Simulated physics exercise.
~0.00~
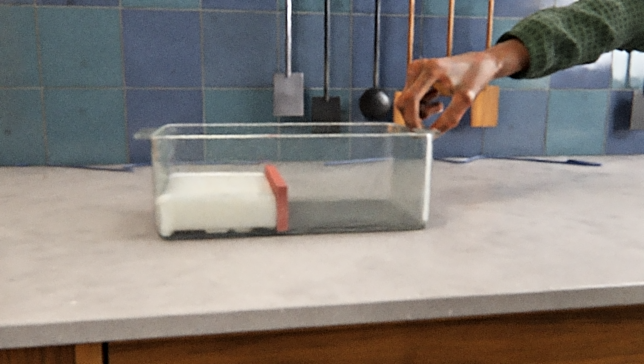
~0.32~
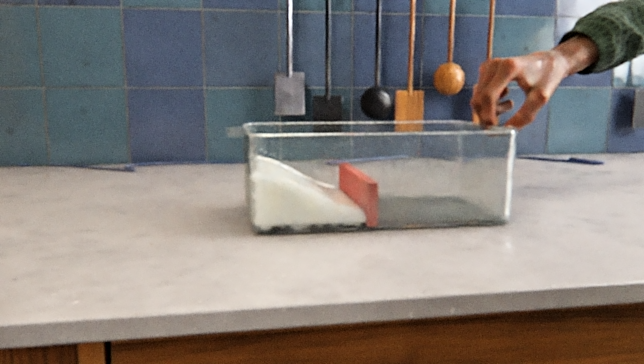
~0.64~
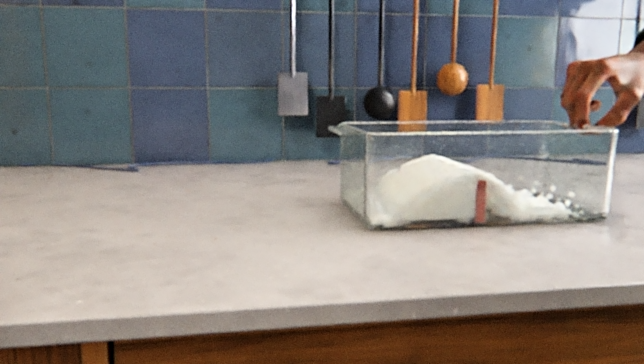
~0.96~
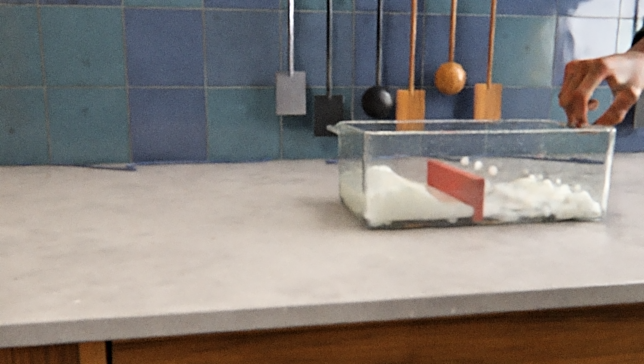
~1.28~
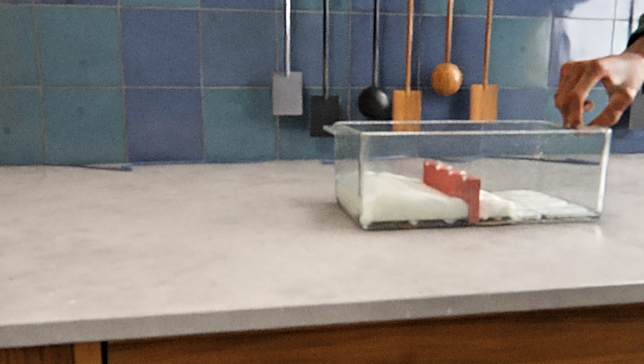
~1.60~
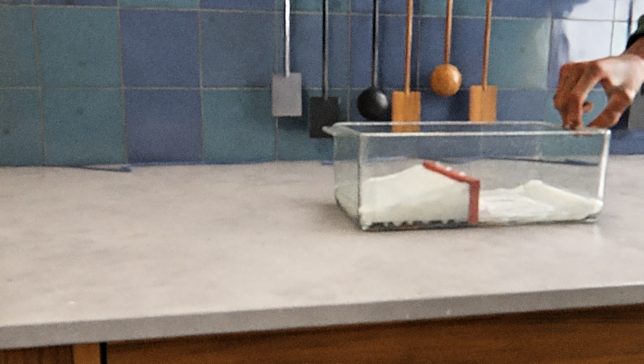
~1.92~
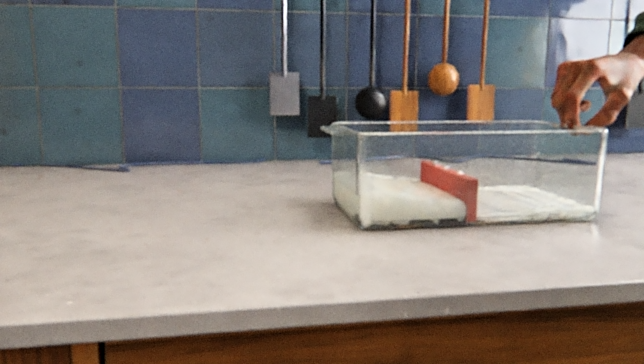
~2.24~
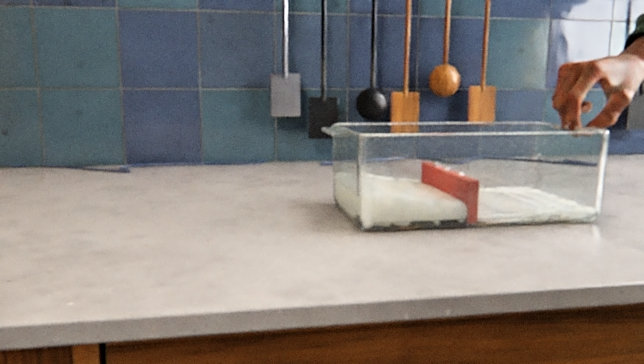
To begin with, a clear glass oblong tub sits on a pale counter before blue tiles and hanging utensils, with milk only on the left side of its red divider. A hand gripping the right end pulls the tub rightwards, and the milk piles up against the left end. As the tub reaches its stopping place, the milk surges right, pours over the divider and splashes into the empty side. The tub then stays put while the milk sloshes on both sides. Finally it settles, with most still on the left, a shallower share on the right and none on the counter.
